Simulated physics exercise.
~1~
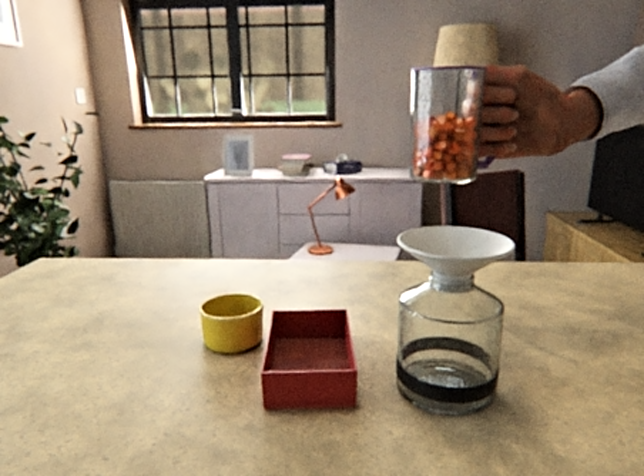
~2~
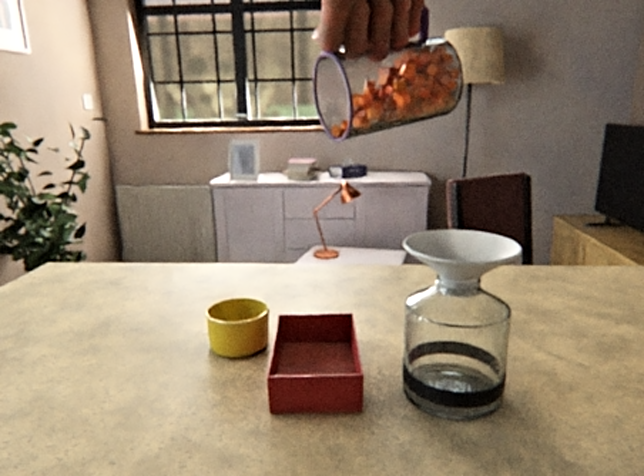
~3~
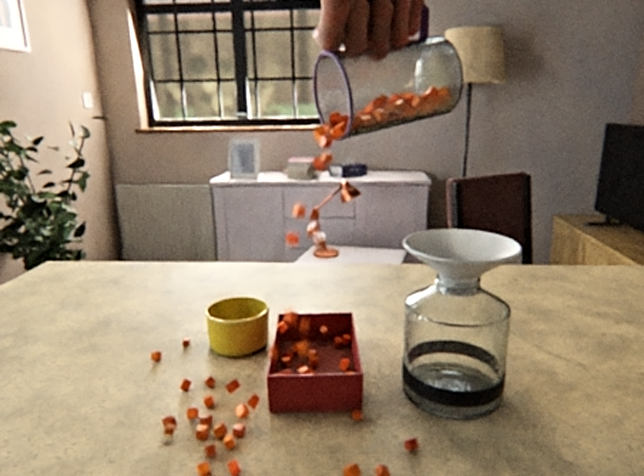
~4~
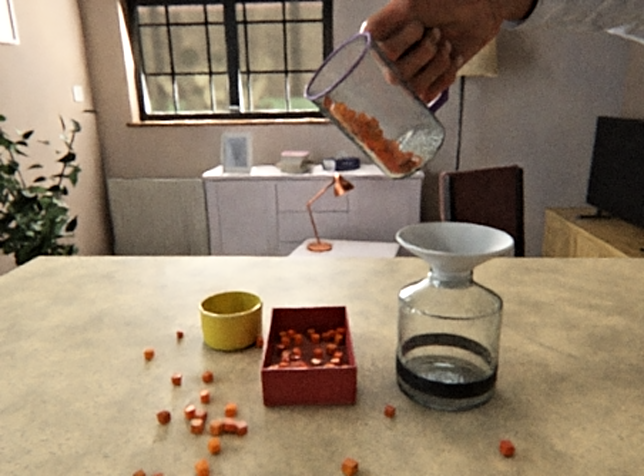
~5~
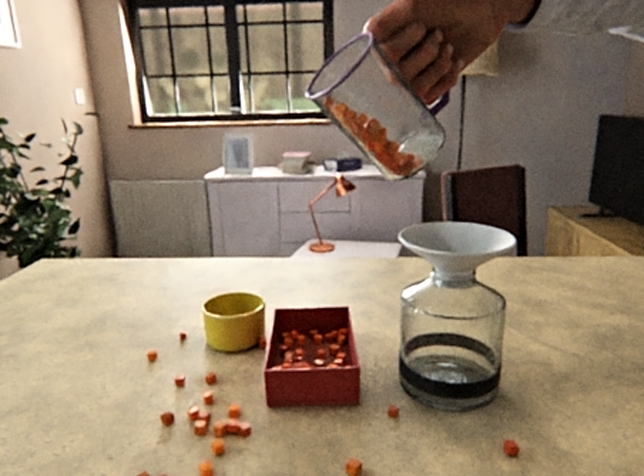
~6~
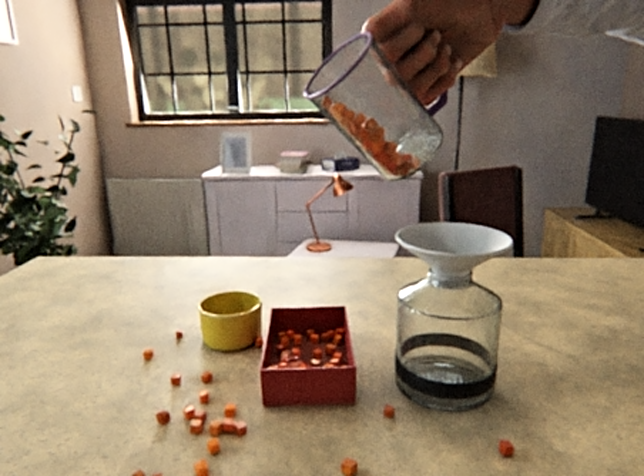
A hand tips orange cubes from a cup into a red tin, scattering some outside.
